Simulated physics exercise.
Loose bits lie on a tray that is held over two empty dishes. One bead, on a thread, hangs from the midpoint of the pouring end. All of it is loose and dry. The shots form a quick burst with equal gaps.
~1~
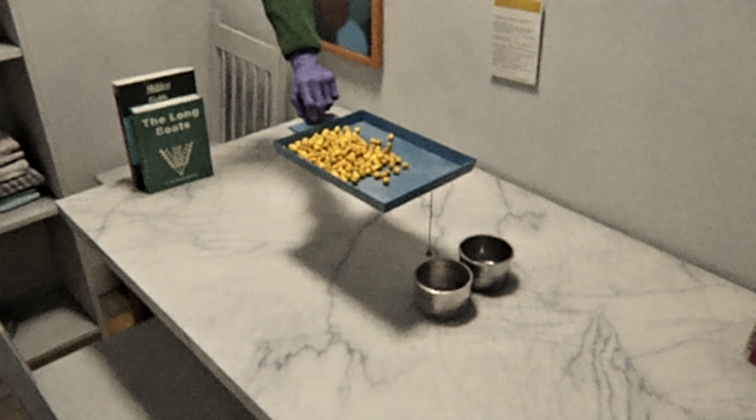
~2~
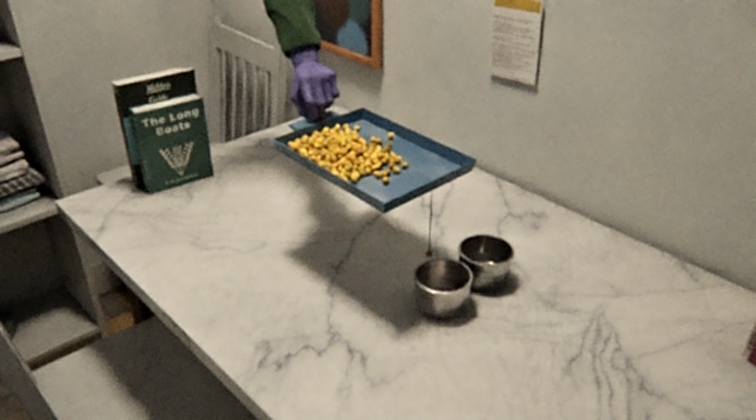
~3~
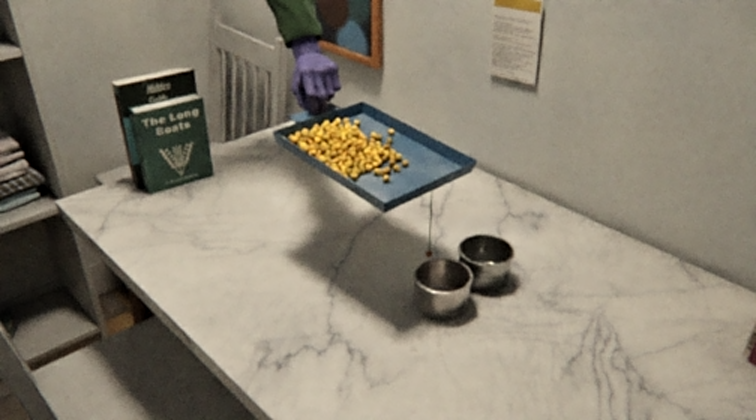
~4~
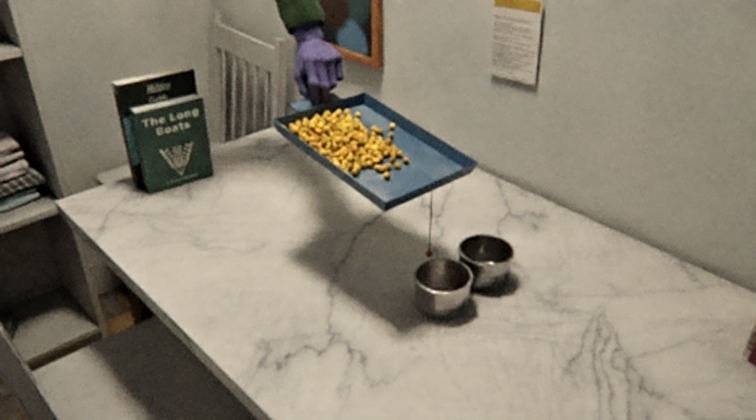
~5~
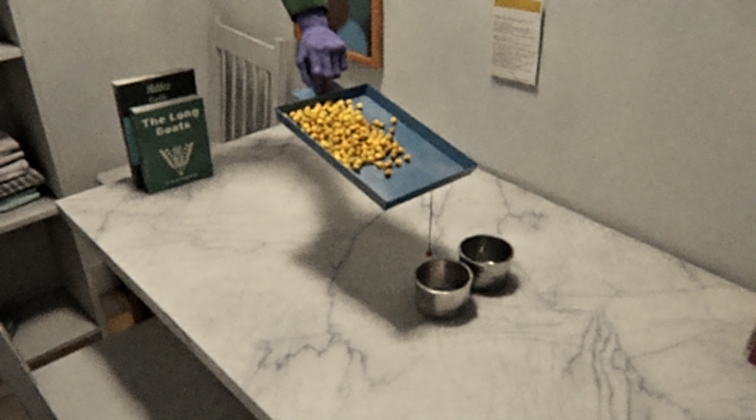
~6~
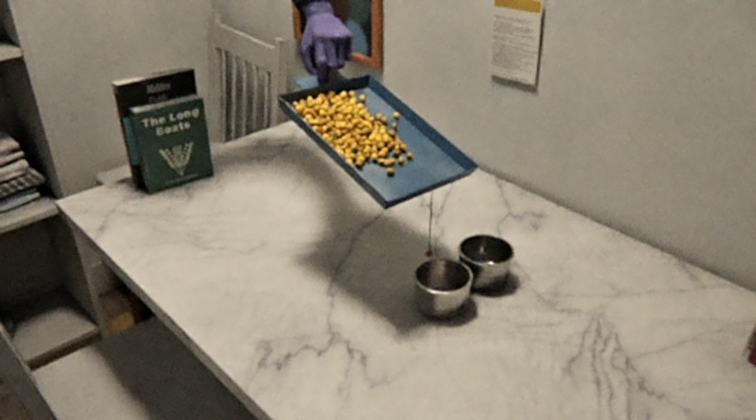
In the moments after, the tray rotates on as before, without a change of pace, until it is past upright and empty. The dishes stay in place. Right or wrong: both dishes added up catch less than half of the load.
Wrong, they catch more than half.
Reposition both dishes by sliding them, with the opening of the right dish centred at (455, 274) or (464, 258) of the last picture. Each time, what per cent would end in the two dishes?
Roughly 30% the first time and 50% the second time.
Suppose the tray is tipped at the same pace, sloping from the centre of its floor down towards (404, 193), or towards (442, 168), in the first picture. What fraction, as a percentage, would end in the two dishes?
I'd expect around 20 in a hundred first and around 40 in a hundred second.
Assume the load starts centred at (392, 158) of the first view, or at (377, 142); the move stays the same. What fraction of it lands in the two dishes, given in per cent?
About 70 % and 70 %.
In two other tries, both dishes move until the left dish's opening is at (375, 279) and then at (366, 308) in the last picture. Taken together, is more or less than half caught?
Catch, run one: Below the halfway mark; run two: Below the halfway mark.
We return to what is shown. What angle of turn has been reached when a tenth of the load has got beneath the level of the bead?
Roughly 70 degrees from level.
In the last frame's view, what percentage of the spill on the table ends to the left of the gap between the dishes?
Estimate: About 30 percent.
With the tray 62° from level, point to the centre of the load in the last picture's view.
The load is centred near (439, 170).
Shortly afterwards, tray tipped steeply; the bulk on the tray; only a few in the right dish; only a few outside both; a little in the air.
Next, tray tipped right over; near two thirds on the tray; a little in the left dish; a little in the right dish; a little outside both; a little in the air.
Some moments later, tray tipped past a quarter turn; near a quarter in the left dish; near half in the right dish; near a third outside both.
In the end, tray tipped past a quarter turn; near a quarter in the left dish; near half in the right dish; near a third outside both.
